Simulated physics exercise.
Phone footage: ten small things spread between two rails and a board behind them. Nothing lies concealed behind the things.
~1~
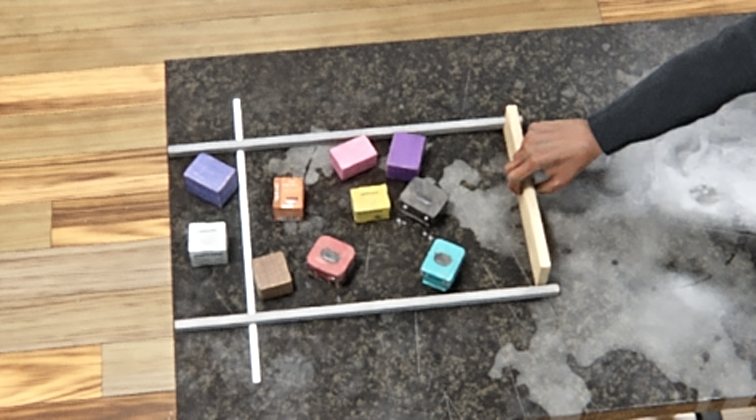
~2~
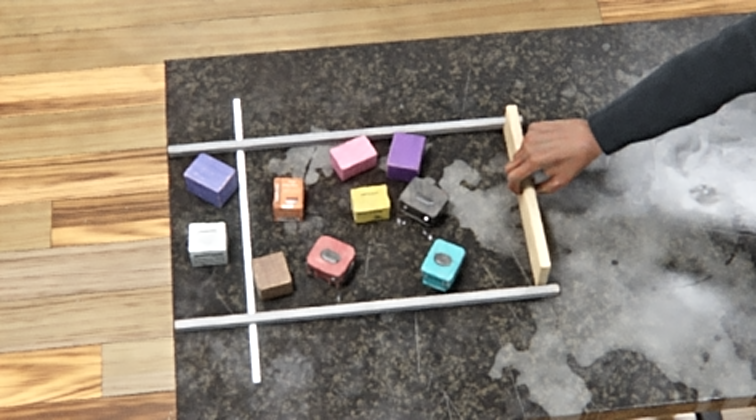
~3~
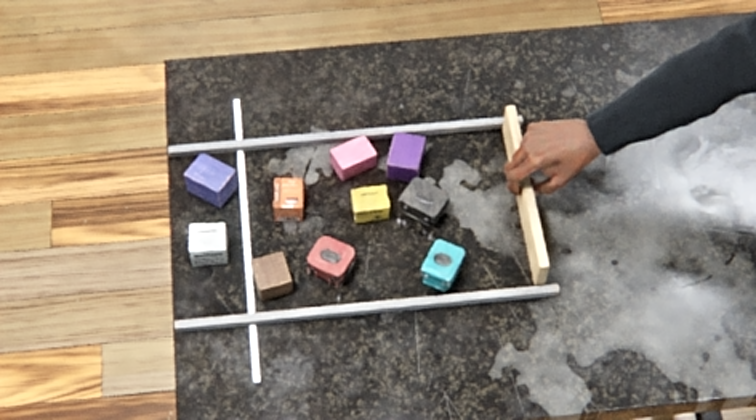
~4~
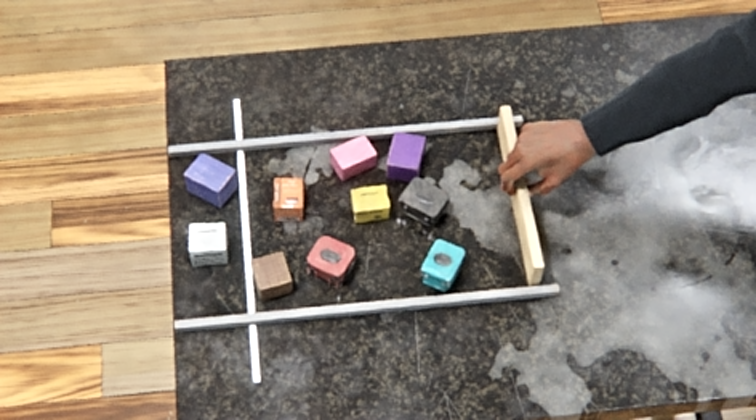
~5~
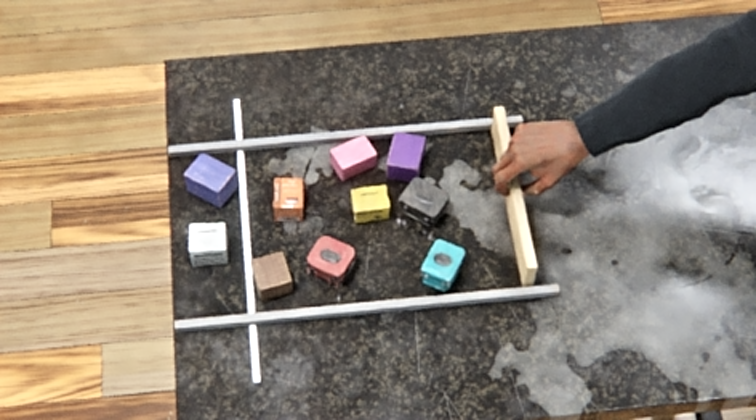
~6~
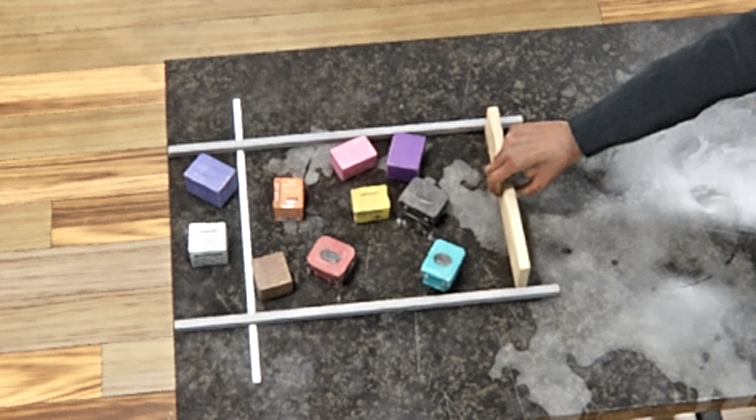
A hand holding a wooden board shifts it slightly left between two pale rails on a dark speckled surface, while the ten small colourful blocks and boxes, two of them left of a white strip, stay still.
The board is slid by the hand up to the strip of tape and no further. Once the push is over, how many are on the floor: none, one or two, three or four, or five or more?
Most likely just one, perhaps two, will tumble off the end.
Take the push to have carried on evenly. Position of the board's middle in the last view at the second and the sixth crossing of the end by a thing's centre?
At (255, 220) for the second, at (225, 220) for the sixth.
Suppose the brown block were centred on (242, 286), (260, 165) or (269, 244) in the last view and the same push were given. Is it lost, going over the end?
Try one it is not knocked off; try two it goes off the edge; try three it is not knocked off.
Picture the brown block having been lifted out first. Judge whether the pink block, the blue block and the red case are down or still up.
Pink block - safe, blue block - gone, red case - safe.
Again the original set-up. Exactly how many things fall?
Taken together, the number is 2.
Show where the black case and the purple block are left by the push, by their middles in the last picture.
The one named first is at (220, 224), the next at (226, 176).
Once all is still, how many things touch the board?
The count is 3.
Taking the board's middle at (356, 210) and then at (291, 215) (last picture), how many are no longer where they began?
First 7, after that 9.
Soon after, none off yet; white box at rest near (209, 244); blue block at rest near (211, 180); brown block at rest near (271, 277).
At rest, the number that fall off is one or two; fallen, orange box and blue block.
